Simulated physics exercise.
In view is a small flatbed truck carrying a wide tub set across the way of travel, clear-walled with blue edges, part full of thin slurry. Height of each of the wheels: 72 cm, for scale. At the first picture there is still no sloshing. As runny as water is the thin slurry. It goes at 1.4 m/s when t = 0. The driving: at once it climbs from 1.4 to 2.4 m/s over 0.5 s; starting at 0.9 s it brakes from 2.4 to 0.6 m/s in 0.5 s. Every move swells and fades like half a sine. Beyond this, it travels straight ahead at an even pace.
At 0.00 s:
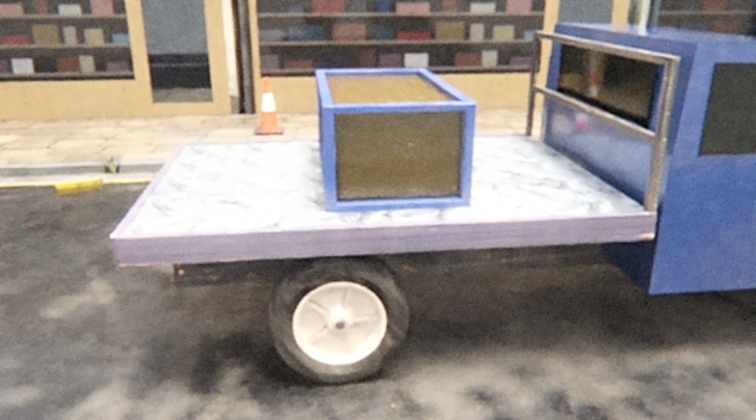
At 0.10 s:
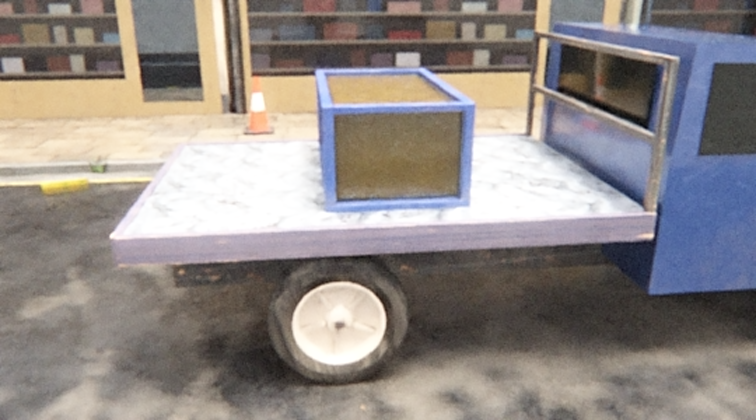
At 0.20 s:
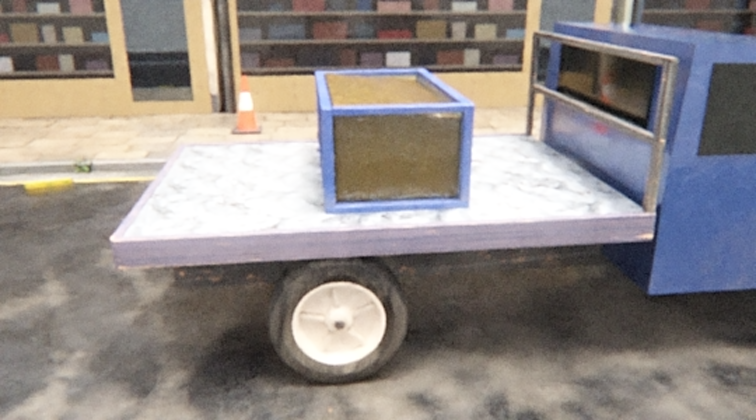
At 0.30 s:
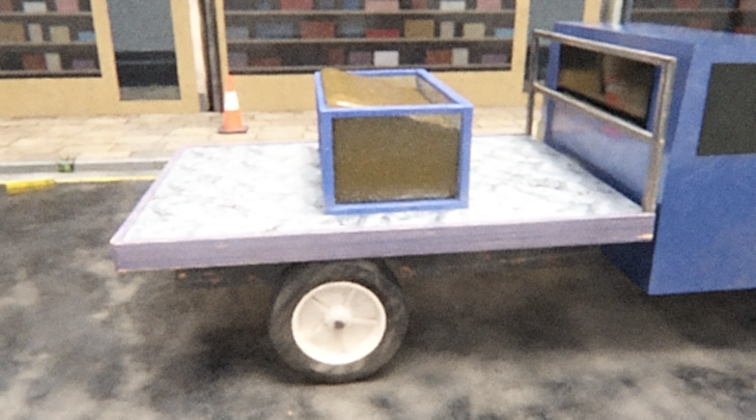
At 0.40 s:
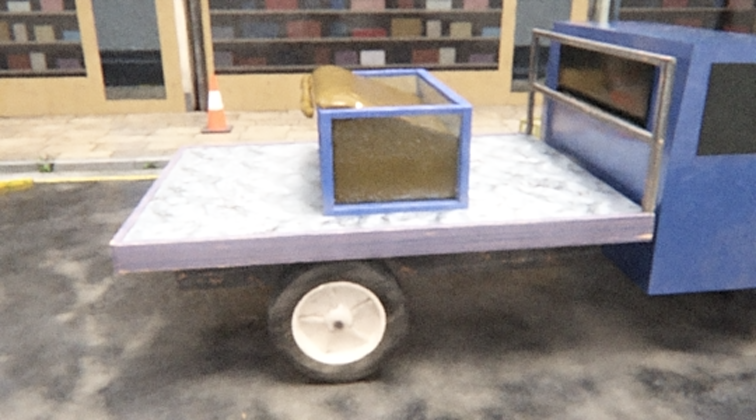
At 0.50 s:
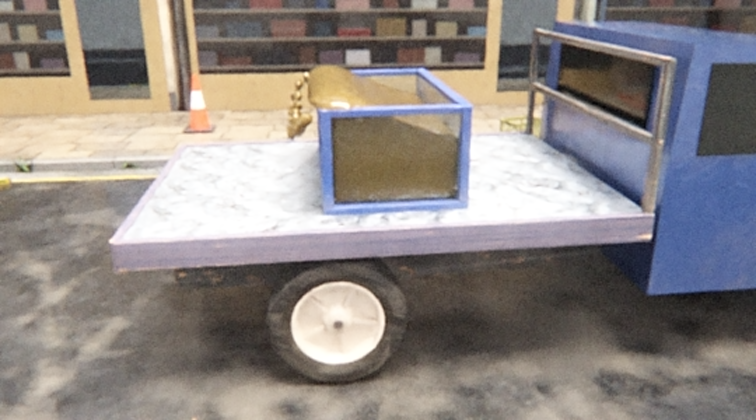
On a street past shelved shopfronts, a blue flatbed truck driving right, brown liquid in its clear tub heaping left and slopping over the rim.
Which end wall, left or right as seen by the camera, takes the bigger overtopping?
Right.
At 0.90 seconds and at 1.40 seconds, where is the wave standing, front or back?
Towards the fore, and after that towards the fore.
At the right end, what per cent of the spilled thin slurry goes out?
60%.
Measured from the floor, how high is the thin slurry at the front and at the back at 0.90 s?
Heights: Front 54 cm, then back 38 cm.
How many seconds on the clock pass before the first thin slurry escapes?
It happens at some 0.6 s.
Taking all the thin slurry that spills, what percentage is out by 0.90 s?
About 30 %.
By 0.90 s it stands 38 cm high behind and 54 cm in front; 4 per cent has gone over the left end.
By 1.40 s it stands 26 cm high behind and 54 cm in front; 7 per cent has gone mostly over the left end, some over the right end.
By 1.90 s it stands 52 cm high behind and 29 cm in front; 13 per cent has gone mostly over the right end, some over the left end.
By 4.39 s 15 per cent has gone mostly over the right end, some over the left end; the right end has passed 9 per cent and the left end 5.
